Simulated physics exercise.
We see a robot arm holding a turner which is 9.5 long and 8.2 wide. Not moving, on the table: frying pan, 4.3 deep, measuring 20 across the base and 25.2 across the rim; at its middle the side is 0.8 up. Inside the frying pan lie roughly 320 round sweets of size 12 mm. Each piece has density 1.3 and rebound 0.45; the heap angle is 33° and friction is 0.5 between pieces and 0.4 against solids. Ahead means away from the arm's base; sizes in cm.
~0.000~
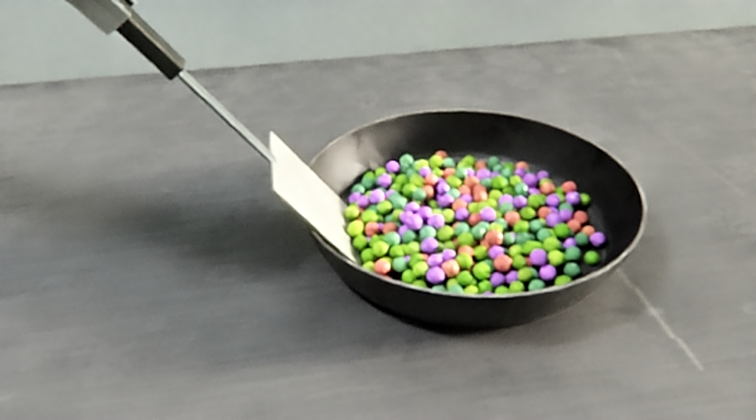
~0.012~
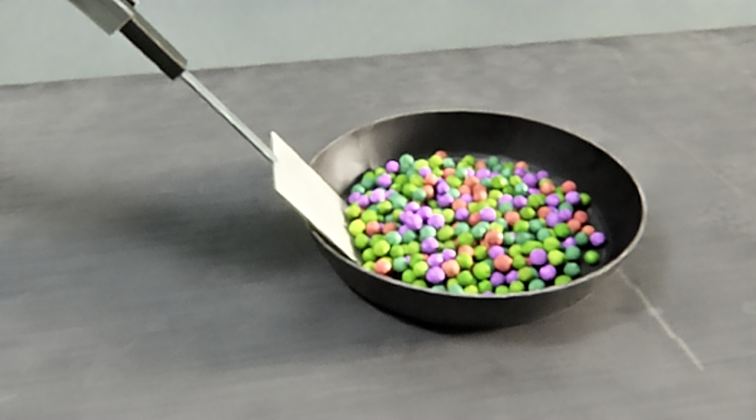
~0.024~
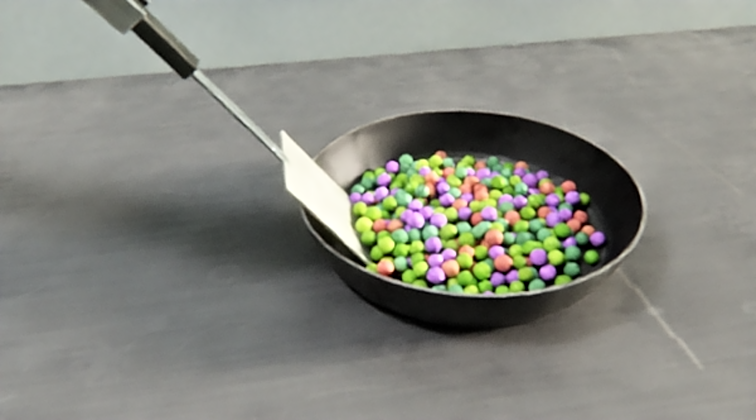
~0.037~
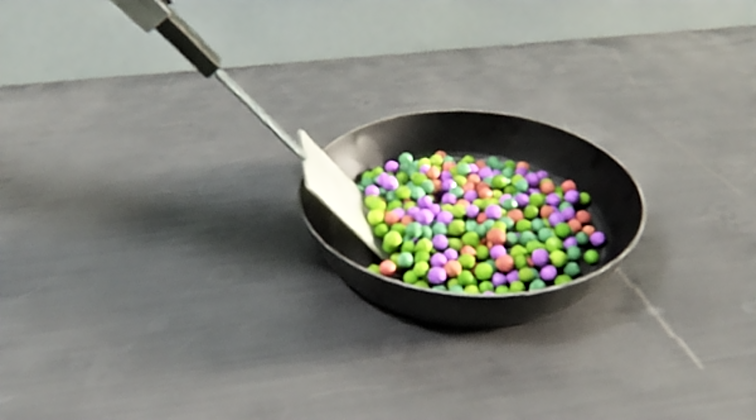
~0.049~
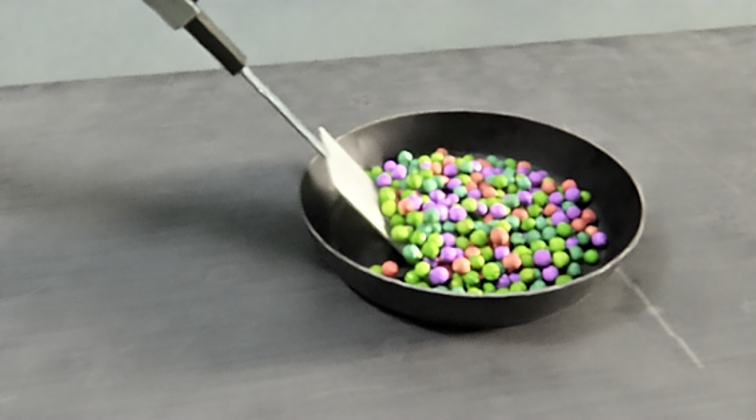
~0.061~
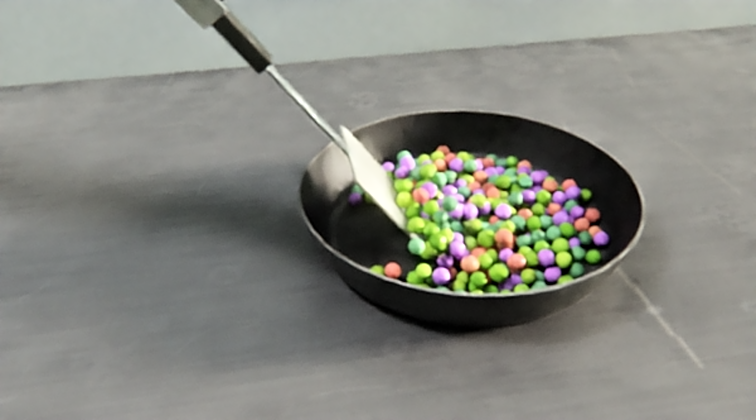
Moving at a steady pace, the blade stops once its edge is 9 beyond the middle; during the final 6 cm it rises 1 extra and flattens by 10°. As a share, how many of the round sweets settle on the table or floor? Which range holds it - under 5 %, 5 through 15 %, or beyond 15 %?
The range beyond 15 % holds it.
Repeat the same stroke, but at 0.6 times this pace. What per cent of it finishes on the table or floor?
10 %.
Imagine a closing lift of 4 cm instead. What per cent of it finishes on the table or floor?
20 per cent.
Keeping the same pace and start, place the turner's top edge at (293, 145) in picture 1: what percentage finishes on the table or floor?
Near 20 in a hundred.
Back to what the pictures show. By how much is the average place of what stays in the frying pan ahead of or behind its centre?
Offset: About 4.5 cm, ahead.
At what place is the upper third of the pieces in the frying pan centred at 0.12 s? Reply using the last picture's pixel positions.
I'd put it close to (517, 194).
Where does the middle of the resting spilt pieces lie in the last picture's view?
My best guess is near (739, 204).
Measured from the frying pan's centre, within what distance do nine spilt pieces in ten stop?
Radial distance: Approx. 50 cm.
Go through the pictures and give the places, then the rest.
The first picture shows turner top edge at (271, 159), sloping 54°; upper third of the load around (465, 215), from x 350 to 600, top at y 160; 317 in the frying pan.
The second picture shows turner top edge at (273, 159), sloping 54°; upper third of the load around (465, 216), from x 355 to 600, top at y 160.
The third picture shows turner top edge at (283, 158), sloping 54°; upper third of the load around (465, 215), from x 355 to 600, top at y 160.
The fourth picture shows turner top edge at (303, 156), sloping 54°; upper third of the load around (456, 212), from x 355 to 600, top at y 160.
The fifth picture shows turner top edge at (326, 154), sloping 54°; upper third of the load around (457, 206), from x 355 to 600, top at y 155.
The sixth picture shows turner top edge at (348, 152), sloping 54°; upper third of the load around (457, 204), from x 355 to 600, top at y 155; 317 in the frying pan.
By 0.09 s, sloping 54°, highest piece 7 above the table; 317 in the frying pan.
By 0.12 s, sloping 52°, highest piece 8 above the table; 317 in the frying pan.
By 0.33 s, sloping 44°, highest piece 14 above the table; 253 in the frying pan, 38 on the table or floor, 26 on the blade or in flight.
By 1.38 s, sloping 44°, highest piece 4 above the table; 252 in the frying pan, 65 on the table or floor.
Final count, 252 in the frying pan, 65 on the table or floor. That is 21 % on the table or floor.
